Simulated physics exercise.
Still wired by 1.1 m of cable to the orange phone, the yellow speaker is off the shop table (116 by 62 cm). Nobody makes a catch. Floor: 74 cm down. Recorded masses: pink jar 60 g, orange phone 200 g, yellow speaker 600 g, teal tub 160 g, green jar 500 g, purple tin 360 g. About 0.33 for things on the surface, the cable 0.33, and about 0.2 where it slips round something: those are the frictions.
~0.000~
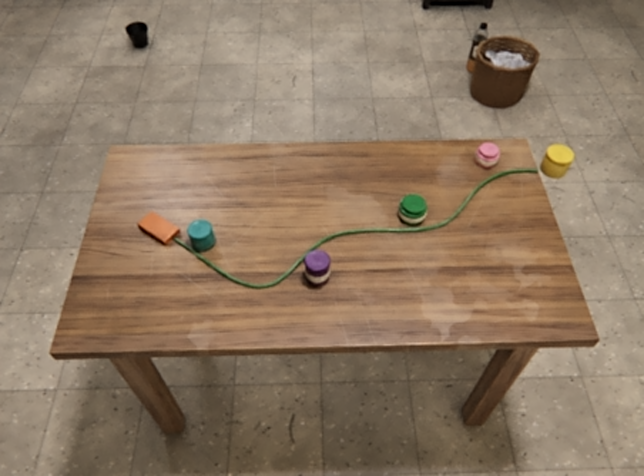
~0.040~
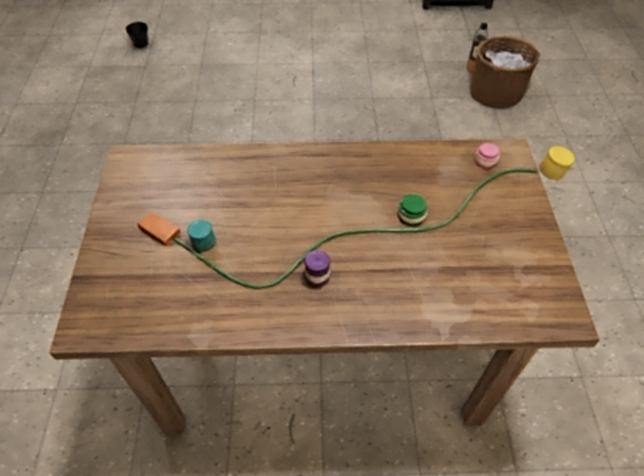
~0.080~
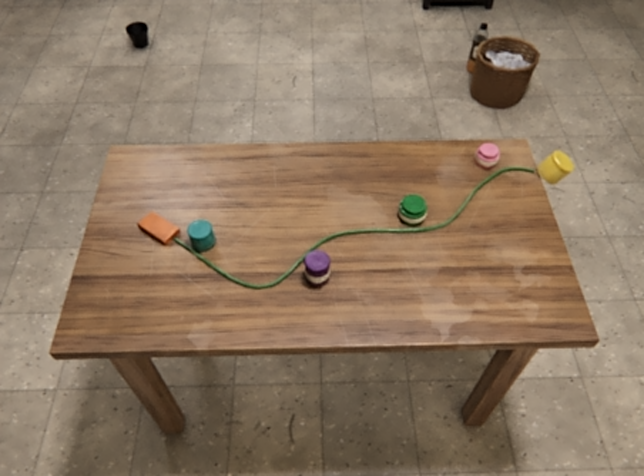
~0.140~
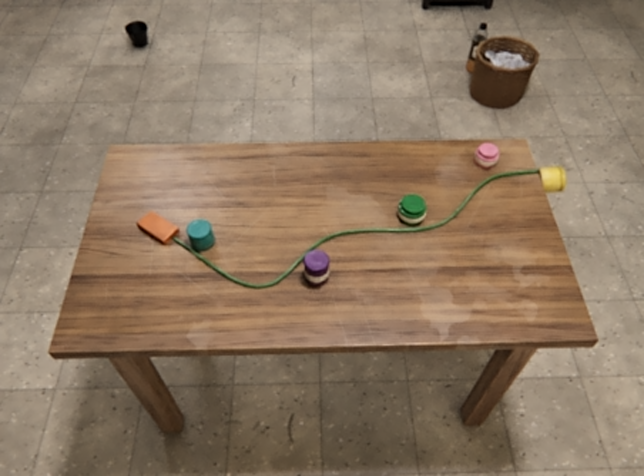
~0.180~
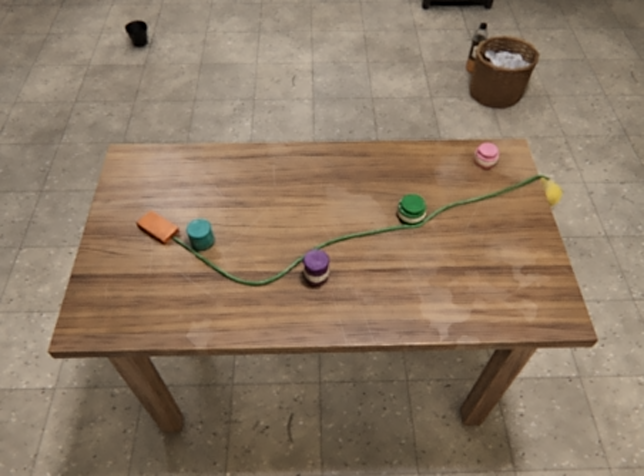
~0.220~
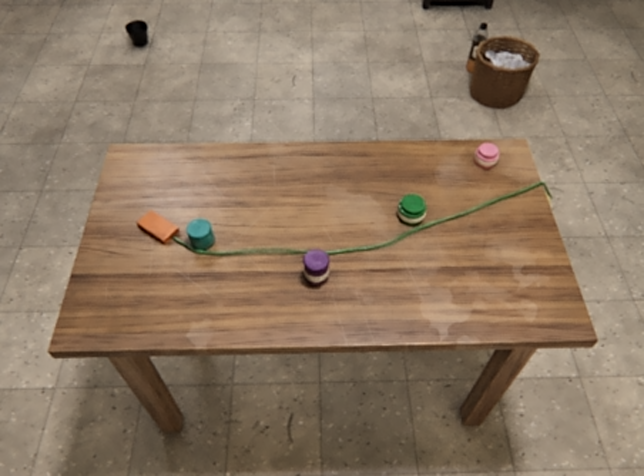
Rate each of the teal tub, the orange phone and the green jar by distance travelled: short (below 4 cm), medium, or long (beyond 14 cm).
Ratings: Teal tub - long, orange phone - long, green jar - short.
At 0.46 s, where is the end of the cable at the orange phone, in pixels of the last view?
(285, 242) or thereabouts.
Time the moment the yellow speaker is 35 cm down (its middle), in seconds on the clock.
It gets there at roughly 0.40 s.
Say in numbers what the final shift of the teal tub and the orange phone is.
Teal tub ~ 20 cm; orange phone over the edge.
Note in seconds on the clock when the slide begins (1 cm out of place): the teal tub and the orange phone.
Teal tub: 0.26 s; orange phone: 0.26 s.
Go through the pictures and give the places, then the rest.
The first picture shows teal tub (199, 228); orange phone (158, 226); green jar (414, 203); cable runs through (503, 174) (451, 219) (364, 231) (289, 272) (207, 262).
The second picture shows yellow speaker (561, 155); cable runs through (502, 173) (364, 231) (207, 262).
The third picture shows yellow speaker (555, 168); cable runs through (500, 172) (364, 231) (207, 262).
The fourth picture shows yellow speaker (550, 180); cable runs through (504, 175) (363, 231) (207, 262).
The fifth picture shows yellow speaker (545, 192); cable runs through (526, 182) (371, 233) (206, 261).
The sixth picture shows teal tub (199, 227); orange phone (157, 225); green jar (413, 203); cable runs through (545, 185) (477, 208) (399, 238).
At 0.5 s, the cable's tail end at (285, 242); orange phone 28 cm off its start, teal tub 16 cm off its start, yellow speaker over the edge.
At 0.7 s, the cable's tail end at (462, 229); orange phone 69 cm off its start, teal tub 20 cm off its start, yellow speaker over the edge.
At 1.0 s, the cable's tail end at (572, 210); orange phone 99 cm off its start at (559, 209), teal tub 20 cm off its start at (245, 173), yellow speaker over the edge.
At 1.2 s, the cable has left the top; orange phone over the edge, teal tub 20 cm off its start, yellow speaker over the edge.
At 2.4 s, the cable has left the top; orange phone over the edge, teal tub 20 cm off its start at (245, 173), green jar 0 cm off its start at (414, 202), yellow speaker over the edge.
